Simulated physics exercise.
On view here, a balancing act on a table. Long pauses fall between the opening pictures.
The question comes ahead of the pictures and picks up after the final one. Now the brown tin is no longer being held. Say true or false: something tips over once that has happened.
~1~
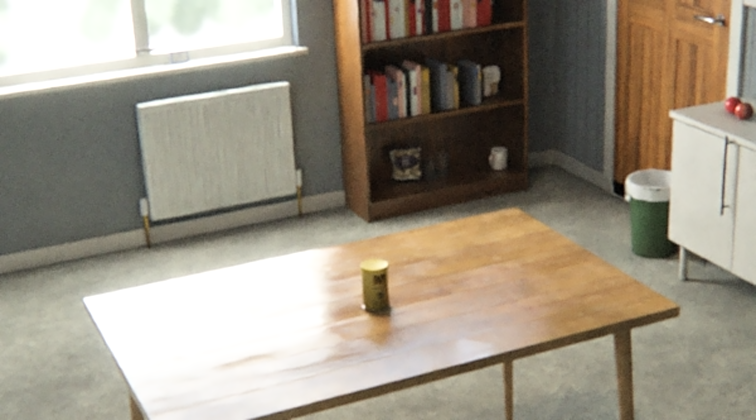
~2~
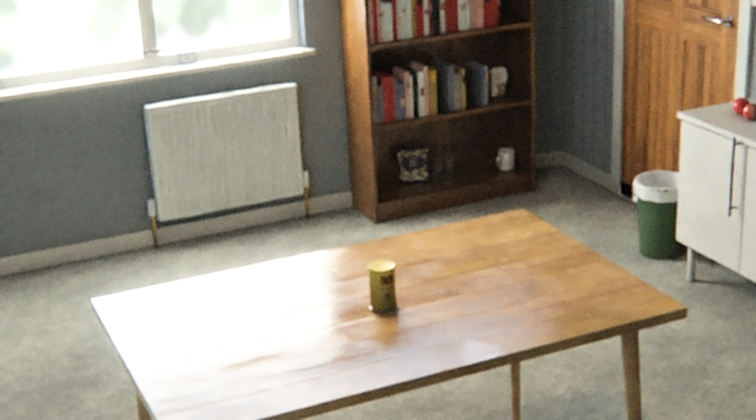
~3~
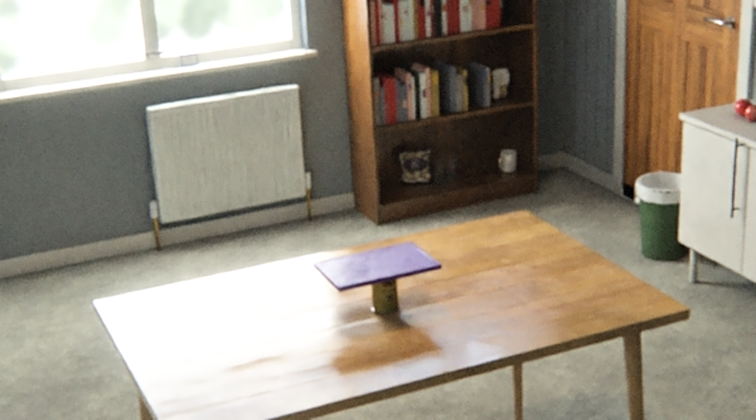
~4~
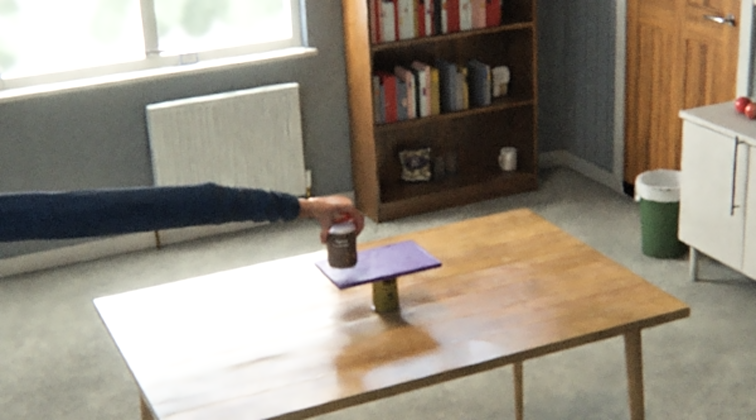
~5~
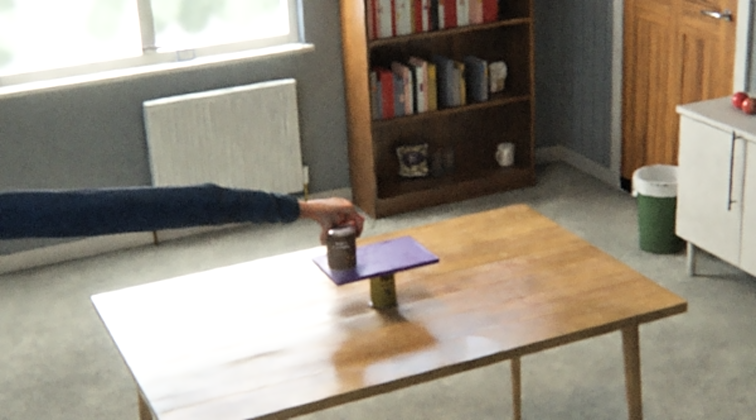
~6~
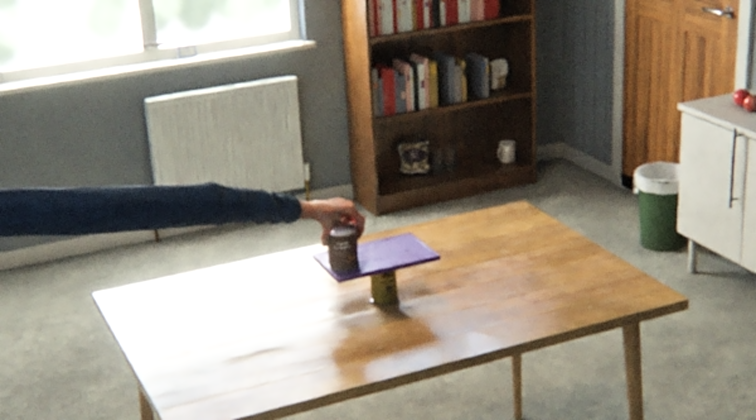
True - something tips over.
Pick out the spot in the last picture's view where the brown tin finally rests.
It ends up close to (299, 329).
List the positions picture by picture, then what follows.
In the first frame, the last thing is not in view yet.
In the second frame, the last thing is not in view yet.
In the third frame, the last thing is not in view yet; purple lid (377, 266).
The fourth frame shows on its way; brown tin (342, 245); purple lid (377, 264).
The fifth frame shows on its way; brown tin (341, 247); purple lid (375, 260).
The sixth frame shows set down, still held; brown tin (343, 247); purple lid (376, 257).
Then, 0.40 s on from there, brown tin now fallen; purple lid turned 71° from how it was put.
Then, 0.90 s on from there, purple lid now fallen.
In the end, fallen, purple lid and brown tin; yellow tin unmoved. At the end, from the last picture's camera, brown tin near (299, 329). The stack loses its balance.
